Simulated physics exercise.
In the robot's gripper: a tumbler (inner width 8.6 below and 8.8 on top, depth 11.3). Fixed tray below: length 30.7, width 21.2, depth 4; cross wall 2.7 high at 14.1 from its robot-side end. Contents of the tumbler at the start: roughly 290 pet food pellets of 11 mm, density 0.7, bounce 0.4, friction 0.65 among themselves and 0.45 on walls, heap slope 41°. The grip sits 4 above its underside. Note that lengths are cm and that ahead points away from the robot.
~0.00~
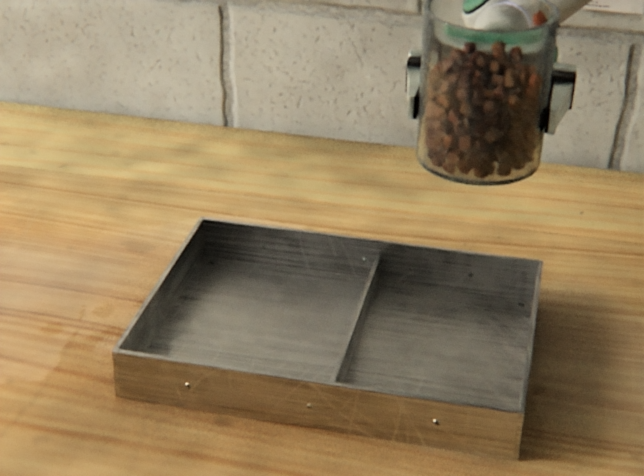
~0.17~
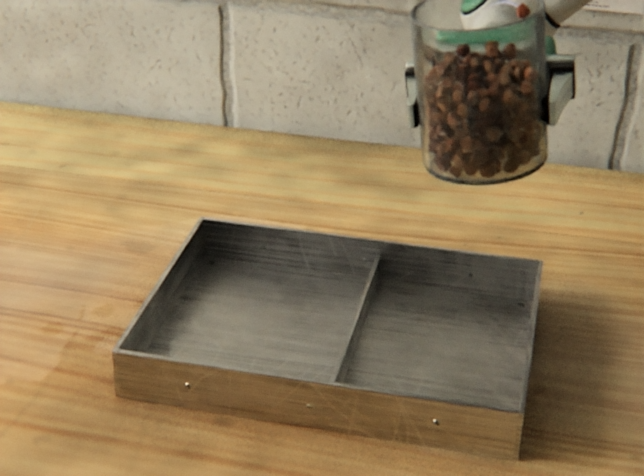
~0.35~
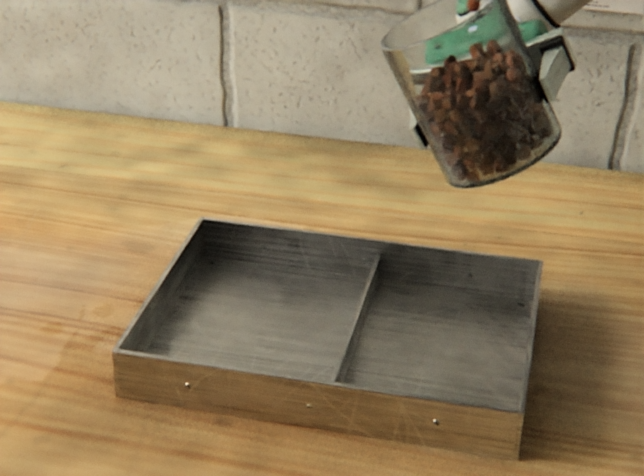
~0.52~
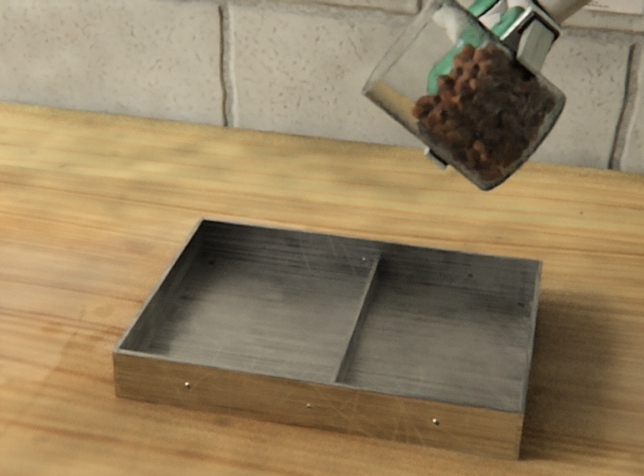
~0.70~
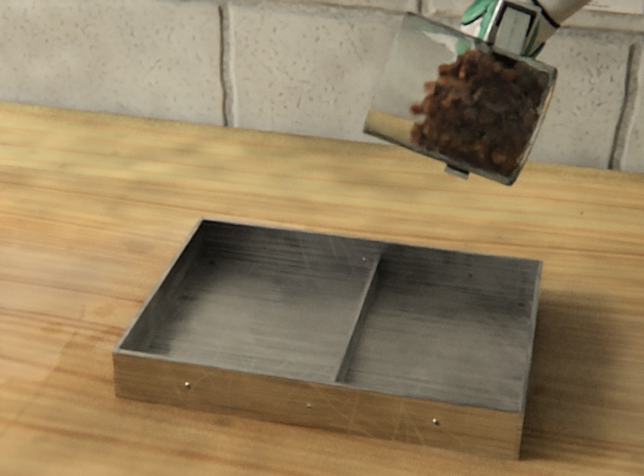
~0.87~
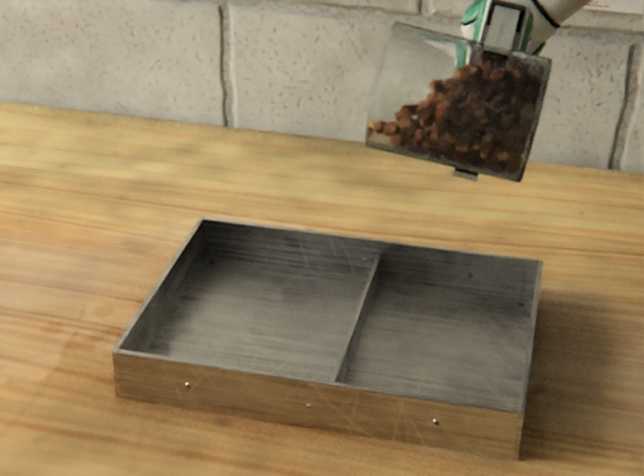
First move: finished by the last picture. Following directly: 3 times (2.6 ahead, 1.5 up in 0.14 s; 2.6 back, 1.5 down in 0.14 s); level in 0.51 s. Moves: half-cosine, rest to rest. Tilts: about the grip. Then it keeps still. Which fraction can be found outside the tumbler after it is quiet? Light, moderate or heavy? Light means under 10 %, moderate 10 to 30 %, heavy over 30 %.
Moderate.
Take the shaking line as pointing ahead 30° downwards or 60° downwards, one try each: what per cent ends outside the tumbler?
First try some 5 %, second try some 0 %.
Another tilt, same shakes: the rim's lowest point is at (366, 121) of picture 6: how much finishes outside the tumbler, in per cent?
The share is around 5 %.
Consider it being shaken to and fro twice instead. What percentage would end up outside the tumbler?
Expected share: About 15 %.
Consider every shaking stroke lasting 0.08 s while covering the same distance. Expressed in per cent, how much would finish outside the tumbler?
Roughly 70 percent would.
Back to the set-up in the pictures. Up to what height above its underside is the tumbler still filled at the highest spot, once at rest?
8.0 cm.
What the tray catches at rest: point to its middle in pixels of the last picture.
Roughly at (301, 330) in the last picture.
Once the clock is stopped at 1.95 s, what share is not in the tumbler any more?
Roughly 20 per cent by then.
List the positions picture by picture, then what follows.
In the first frame, tumbler middle at (484, 88), level; upper third of the load around (482, 87), from x 430 to 540, top at y 20; 293 in the tumbler.
In the second frame, tumbler middle at (481, 88), tilted 8° forward; upper third of the load around (489, 86), from x 430 to 535, top at y 10.
In the third frame, tumbler middle at (473, 89), tilted 28° forward; upper third of the load around (490, 86), from x 420 to 545, top at y 5.
In the fourth frame, tumbler middle at (465, 94), tilted 54° forward; upper third of the load around (494, 85), from x 420 to 550, top at y 50.
In the fifth frame, tumbler middle at (461, 101), tilted 74° forward; upper third of the load around (495, 84), from x 420 to 545, top at y 55.
In the sixth frame, tumbler middle at (460, 104), tilted 82° forward; upper third of the load around (498, 88), from x 375 to 540, top at y 60; 293 in the tumbler.
After 1.41 s, tilted 82° forward, highest piece 24 above the table; 264 in the tumbler, 10 in the far-side part, 1 in the robot-side part, 18 in flight or on a rim.
After 1.95 s, tilted 45° forward, highest piece 26 above the table; 228 in the tumbler, 59 in the far-side part, 3 in the robot-side part, 3 in flight or on a rim.
After 2.42 s, level, highest piece 28 above the table; 228 in the tumbler, 62 in the far-side part, 3 in the robot-side part.
After 3.47 s, level, highest piece 27 above the table; 228 in the tumbler, 62 in the far-side part, 3 in the robot-side part.
At rest, 228 in the tumbler, 62 in the far-side part, 3 in the robot-side part. That is 22 % outside the tumbler.
